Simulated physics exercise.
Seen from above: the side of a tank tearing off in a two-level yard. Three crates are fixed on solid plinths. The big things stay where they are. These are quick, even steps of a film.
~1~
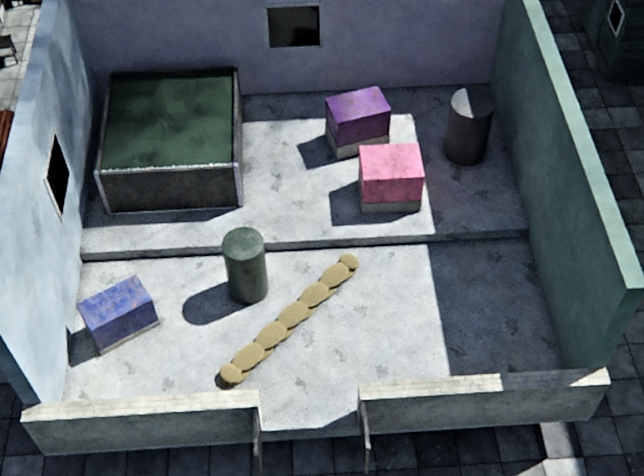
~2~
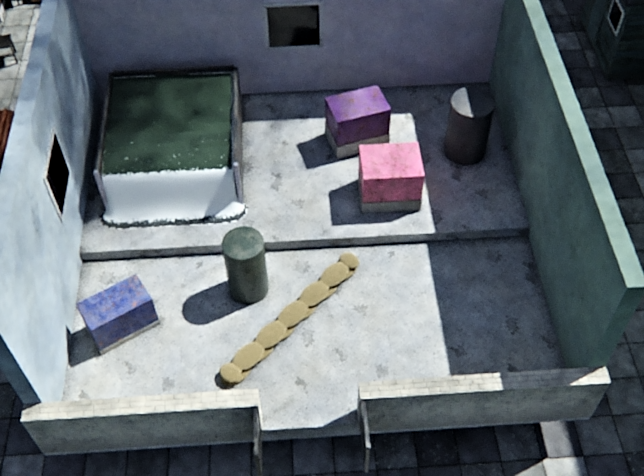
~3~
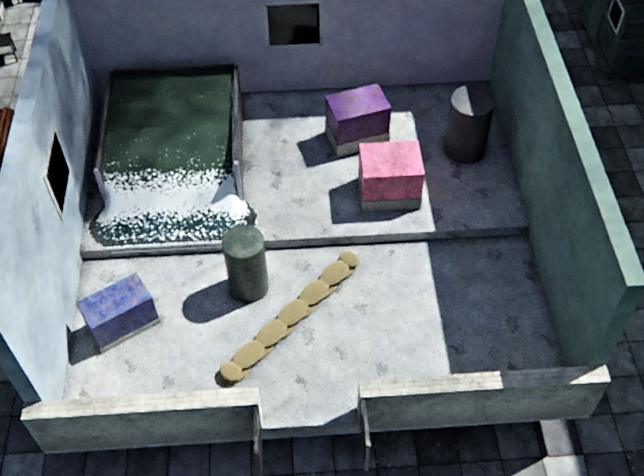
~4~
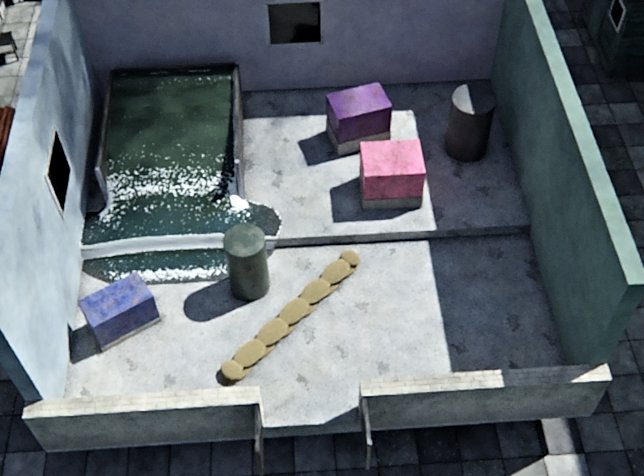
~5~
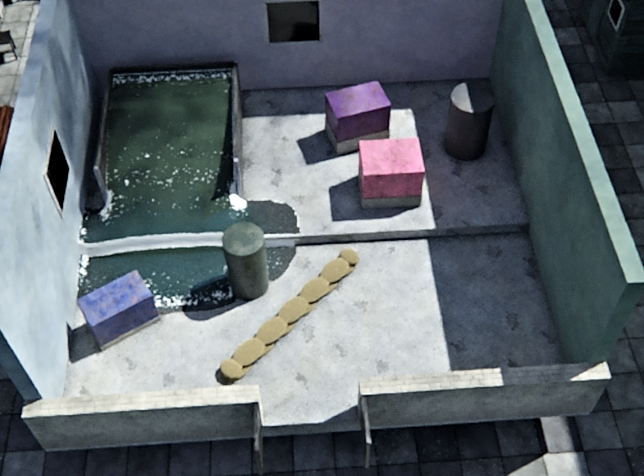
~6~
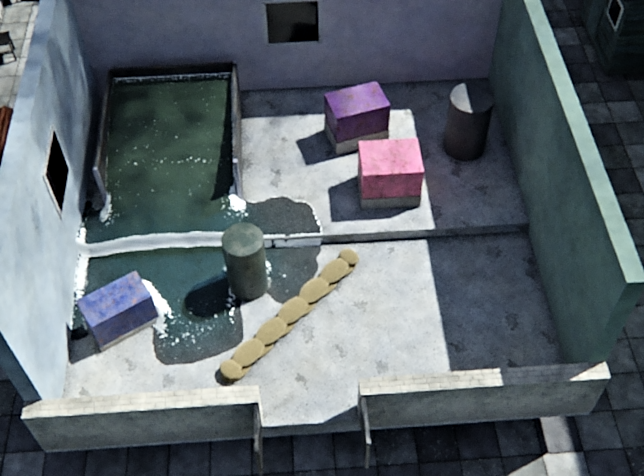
We see a walled yard from above as the front side of a dark tank gives way and foaming water pours out, crosses the step to the lower level, and spreads around a blue block and a green cylinder.
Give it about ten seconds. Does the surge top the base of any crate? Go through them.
In the end: The pink crate escapes dry; the purple crate escapes dry; the blue crate is wetted.
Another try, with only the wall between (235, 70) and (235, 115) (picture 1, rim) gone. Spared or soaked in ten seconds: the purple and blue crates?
In short: The purple one is wetted, the blue one gets wet.
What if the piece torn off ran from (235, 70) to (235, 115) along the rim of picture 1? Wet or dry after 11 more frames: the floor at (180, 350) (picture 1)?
At that place: Not flooded.
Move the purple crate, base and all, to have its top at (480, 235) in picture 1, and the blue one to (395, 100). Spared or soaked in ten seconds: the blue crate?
One by one: Blue crate is spared.
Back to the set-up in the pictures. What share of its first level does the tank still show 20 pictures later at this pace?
Roughly 18 per cent.
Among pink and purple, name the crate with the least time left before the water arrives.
I say the crate marked pink.
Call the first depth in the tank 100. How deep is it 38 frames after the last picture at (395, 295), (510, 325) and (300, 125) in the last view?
About 8, 20 and 0 per cent.
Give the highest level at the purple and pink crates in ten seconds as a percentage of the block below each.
Near 20 and 30 in a hundred.
A moment on, water covers 30 % of the floor; the pink crate water round its plinth, the purple crate not reached, the blue crate water round its plinth.
Next, water covers 45 % of the floor; the pink crate water round its plinth, the purple crate not reached, the blue crate water round its plinth.
Then, water covers 60 % of the floor; the pink crate water round its plinth, the purple crate not reached, the blue crate water round its plinth.
Later, water covers 75 % of the floor; the pink crate water round its plinth, the purple crate water round its plinth, the blue crate water round its plinth.
In the end, water covers 75 % of the floor; the pink crate stayed above the water, the purple crate stayed above the water, the blue crate was topped.
